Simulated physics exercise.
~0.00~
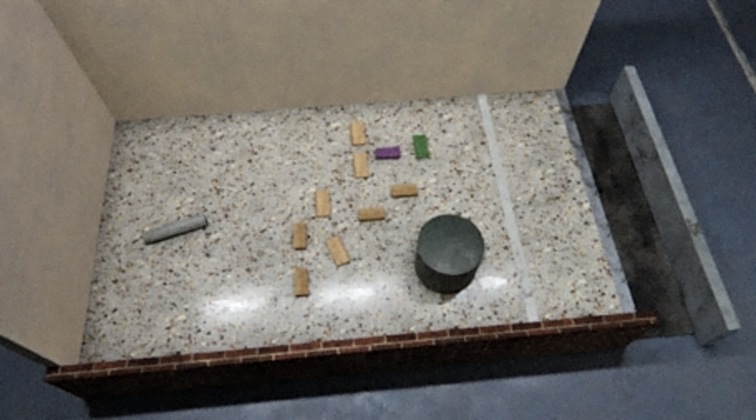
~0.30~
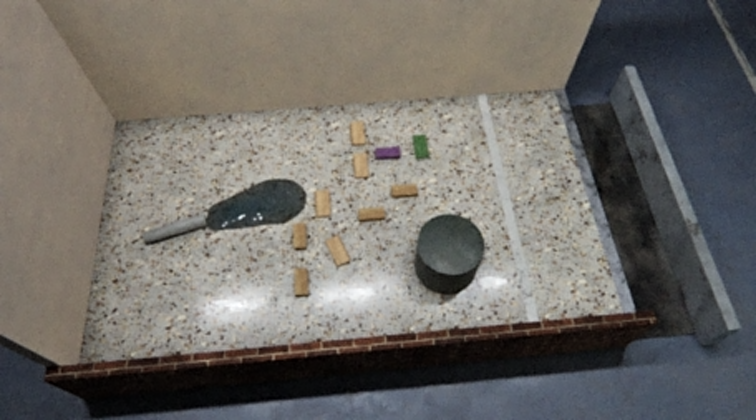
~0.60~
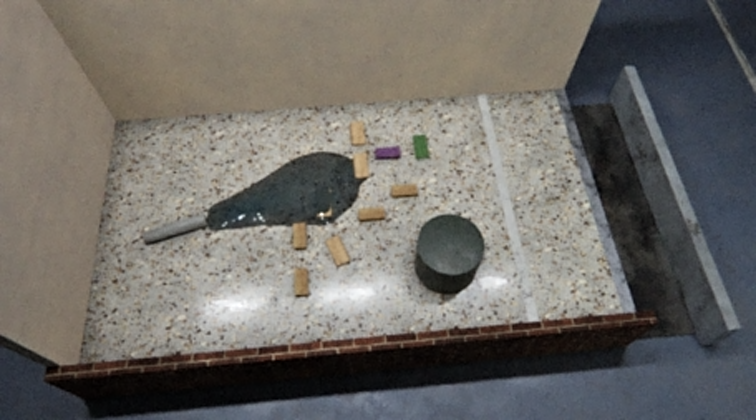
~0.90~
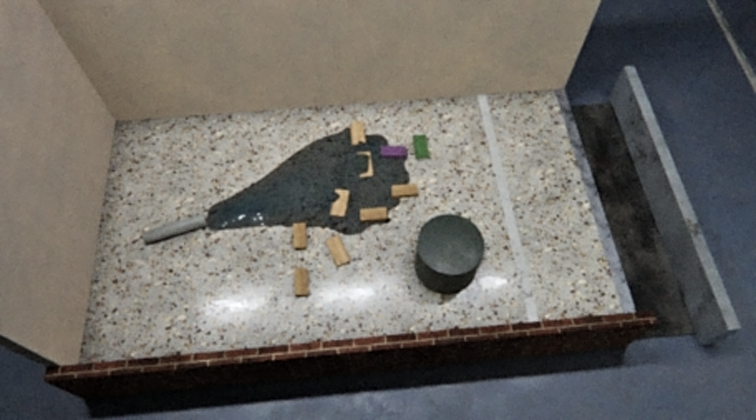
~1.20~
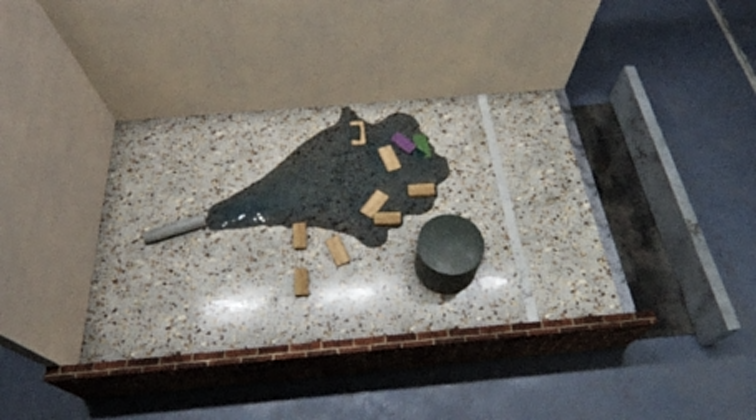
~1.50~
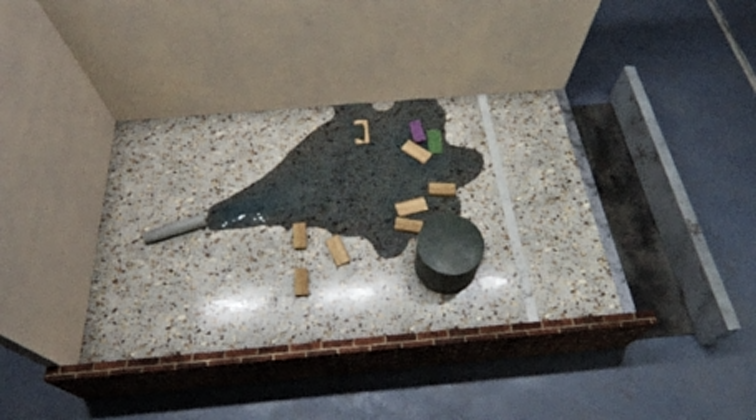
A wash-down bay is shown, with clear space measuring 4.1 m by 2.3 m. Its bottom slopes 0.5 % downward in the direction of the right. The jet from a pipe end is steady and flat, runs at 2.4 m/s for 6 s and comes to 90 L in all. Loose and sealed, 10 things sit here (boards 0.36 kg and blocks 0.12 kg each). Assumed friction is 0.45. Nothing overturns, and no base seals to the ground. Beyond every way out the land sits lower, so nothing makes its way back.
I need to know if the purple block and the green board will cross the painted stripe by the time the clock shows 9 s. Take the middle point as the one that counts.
Well, the purple block makes it across, and the green board makes it across.
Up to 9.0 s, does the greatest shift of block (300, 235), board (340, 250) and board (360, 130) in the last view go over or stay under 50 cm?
Going one by one: Stays closer, stays closer, goes farther.
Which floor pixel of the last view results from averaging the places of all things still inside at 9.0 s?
It works out to somewhere near (398, 252) on the floor.
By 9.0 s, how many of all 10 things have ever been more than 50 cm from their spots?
By my tally, 7.
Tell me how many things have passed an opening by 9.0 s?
By my count, 5.
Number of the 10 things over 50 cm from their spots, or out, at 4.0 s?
That would be 7.
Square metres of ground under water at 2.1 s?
Near 2.5 m2 in all.
After 2.1 s the purple block is near (462, 103), 0.9 m from its start, afloat; the green board is near (487, 126), 0.7 m from its start, aground; 0 of 10 are over the mark; 4 afloat.
After 4.0 s the purple block has gone out; the green board has gone out; 5 of 10 are over the mark; 1 afloat.
After 6.3 s the purple block has gone out; the green board has gone out; 6 of 10 are over the mark; 0 afloat.
After 9.0 s the purple block has gone out; the green board has gone out; 6 of 10 are over the mark; 0 afloat.
